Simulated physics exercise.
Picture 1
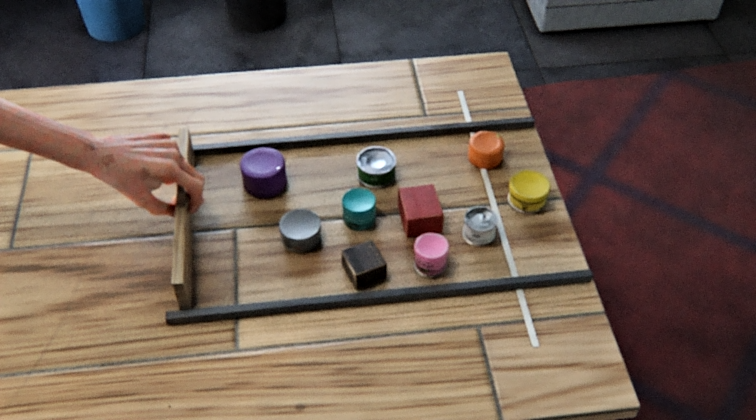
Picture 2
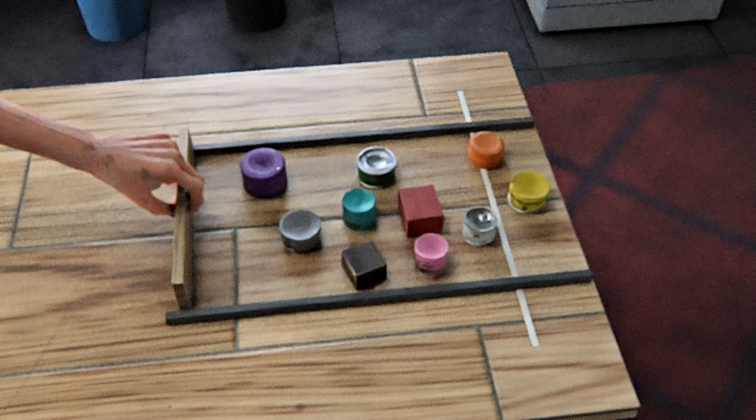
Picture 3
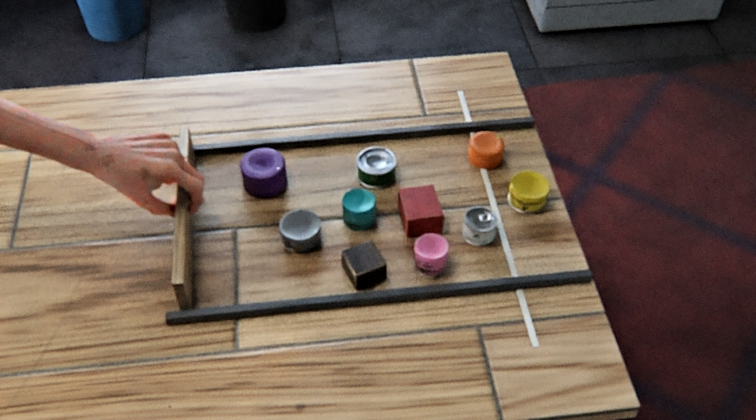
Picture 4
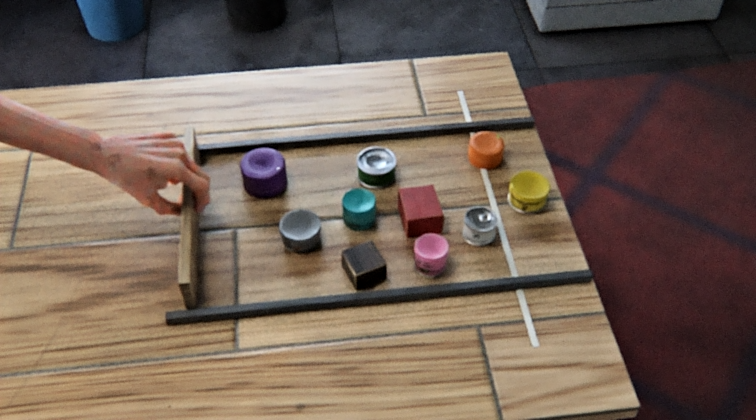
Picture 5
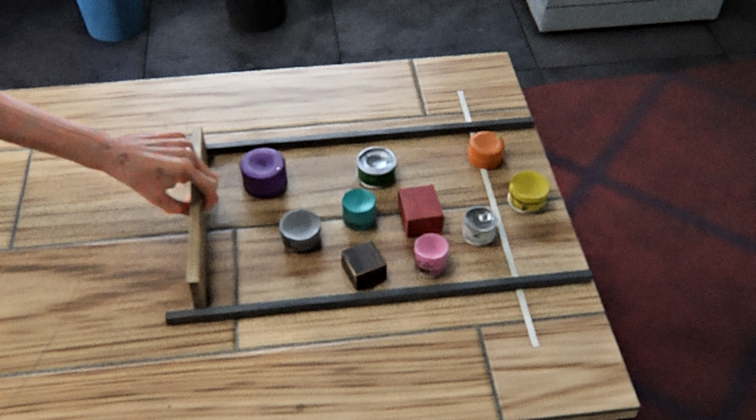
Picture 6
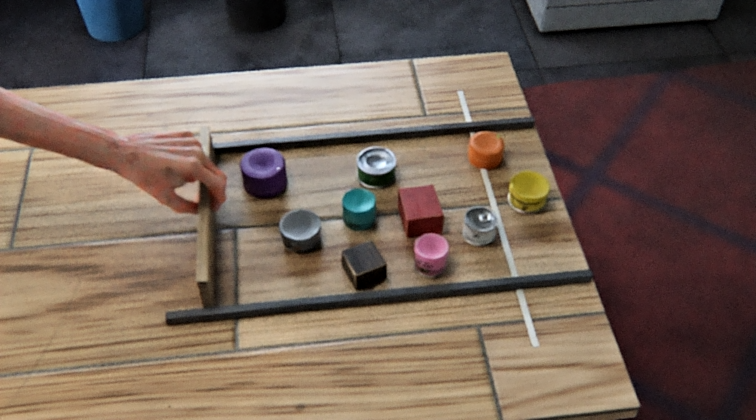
A hand holding a wooden board upright between two dark rails, then sliding it slightly right toward scattered small pots and blocks.
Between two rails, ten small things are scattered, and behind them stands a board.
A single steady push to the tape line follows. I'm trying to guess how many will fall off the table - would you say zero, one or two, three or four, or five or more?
I would say one or two.
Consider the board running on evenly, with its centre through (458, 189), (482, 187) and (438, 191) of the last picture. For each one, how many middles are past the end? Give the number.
It comes out as 0, then 2, then 0.
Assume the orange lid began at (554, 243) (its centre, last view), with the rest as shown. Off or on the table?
From that start, the object then does not stay.
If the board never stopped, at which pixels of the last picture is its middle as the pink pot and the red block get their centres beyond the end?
Approx. (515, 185) for the first, approx. (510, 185) for the second.
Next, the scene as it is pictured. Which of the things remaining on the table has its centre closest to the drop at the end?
Nearest at the end: The green tin.
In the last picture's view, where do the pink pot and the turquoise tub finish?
First object about (562, 248); second object about (506, 182).
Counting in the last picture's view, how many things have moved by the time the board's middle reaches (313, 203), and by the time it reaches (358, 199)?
Well, it's 3 at the first one and 6 at the second.
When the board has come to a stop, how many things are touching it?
Total: 4.
Early on, none off yet; yellow pot at rest near (528, 192); orange lid at rest near (486, 150); white tin at rest near (480, 227).
Finally, the number that fall off is one or two; lost, orange lid and yellow pot.
